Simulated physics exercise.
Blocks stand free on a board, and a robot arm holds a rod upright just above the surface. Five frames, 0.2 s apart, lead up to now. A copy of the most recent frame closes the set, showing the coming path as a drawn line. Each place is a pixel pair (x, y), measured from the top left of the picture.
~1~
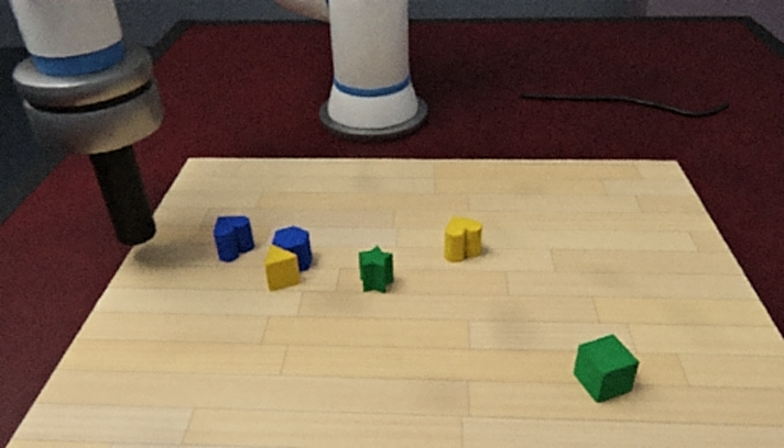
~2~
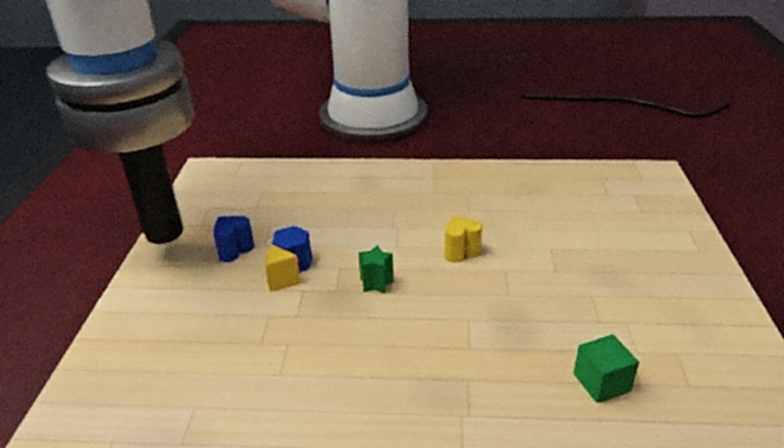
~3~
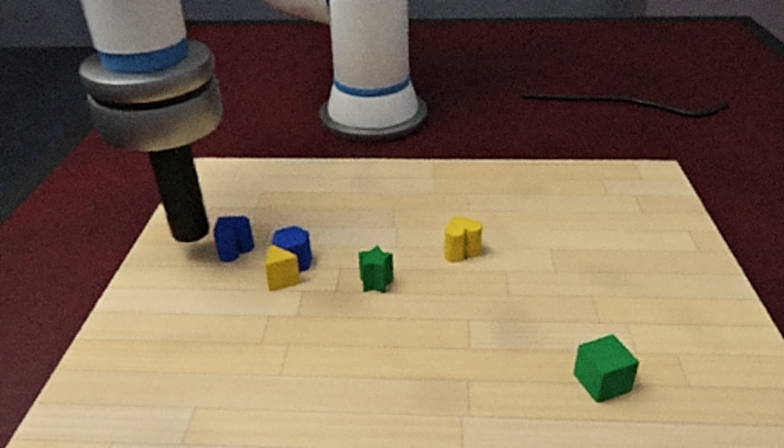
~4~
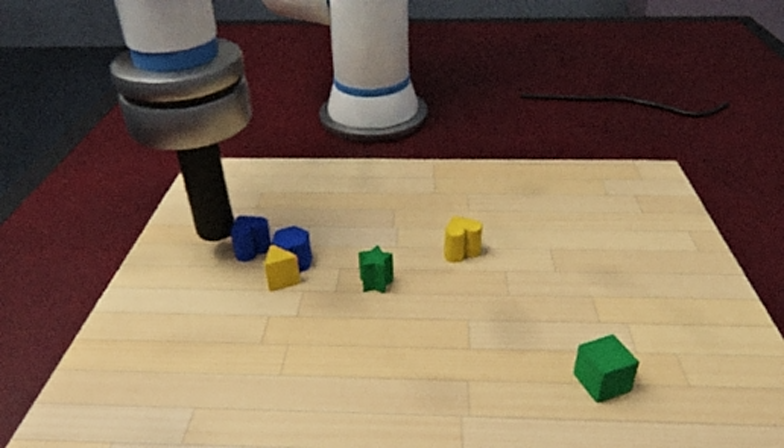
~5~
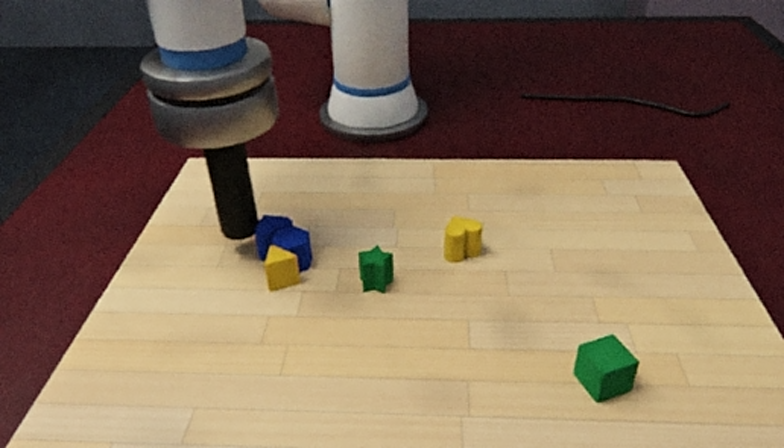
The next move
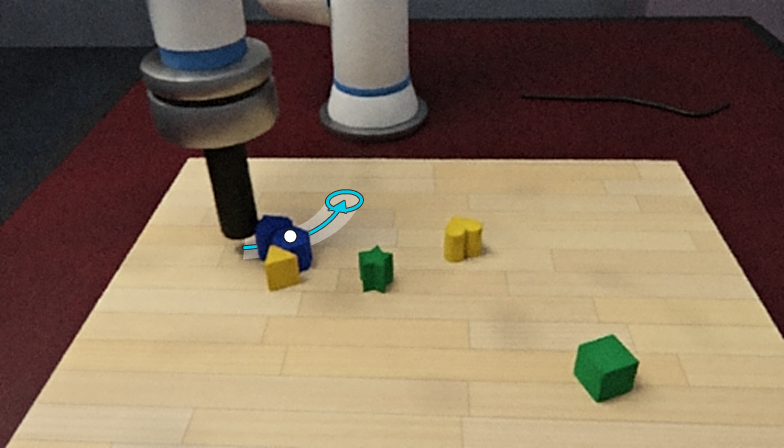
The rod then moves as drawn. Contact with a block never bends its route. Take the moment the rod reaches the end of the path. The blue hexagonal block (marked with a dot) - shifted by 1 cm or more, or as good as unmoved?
The block you're asking about gets moved.
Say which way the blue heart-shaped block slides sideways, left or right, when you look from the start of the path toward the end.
That block drifts right.
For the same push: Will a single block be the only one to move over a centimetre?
My answer is no.
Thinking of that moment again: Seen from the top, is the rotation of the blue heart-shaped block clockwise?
Final answer: Yes.
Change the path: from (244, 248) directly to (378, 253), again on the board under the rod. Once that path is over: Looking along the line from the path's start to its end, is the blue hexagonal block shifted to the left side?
In short: No.
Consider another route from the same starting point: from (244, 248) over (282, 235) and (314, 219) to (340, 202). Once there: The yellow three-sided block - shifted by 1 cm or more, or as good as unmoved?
The yellow three-sided block keeps its place.
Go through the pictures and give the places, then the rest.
In the first picture, rod tip (138, 236); block tops, blue heart-shaped block (229, 224); yellow three-sided block (277, 254); blue hexagonal block (290, 236).
In the second picture, rod (165, 234); blocks unchanged.
In the third picture, rod (191, 233); blocks unchanged.
In the fourth picture, rod (217, 232); blue heart-shaped block (247, 224).
In the fifth picture, rod (241, 231); blue heart-shaped block (272, 223); yellow three-sided block (277, 254); blue hexagonal block (290, 236).
Path on the board, from (244, 248) via (290, 241) and (326, 223), ending at (344, 201); the dot is on the blue hexagonal block.
What follows on the original path. One third of the way, rod (288, 223); blue heart-shaped block (318, 220), turned 25° clockwise; blue hexagonal block (311, 240), turned 60° clockwise.
Two thirds of the way, rod (325, 206); blue heart-shaped block (329, 220), turned 35° clockwise; blue hexagonal block (312, 240), turned 60° clockwise.
At the end, rod (343, 184); blue heart-shaped block (329, 220), turned 35° clockwise; yellow three-sided block in place; blue hexagonal block (312, 240), turned 60° clockwise.
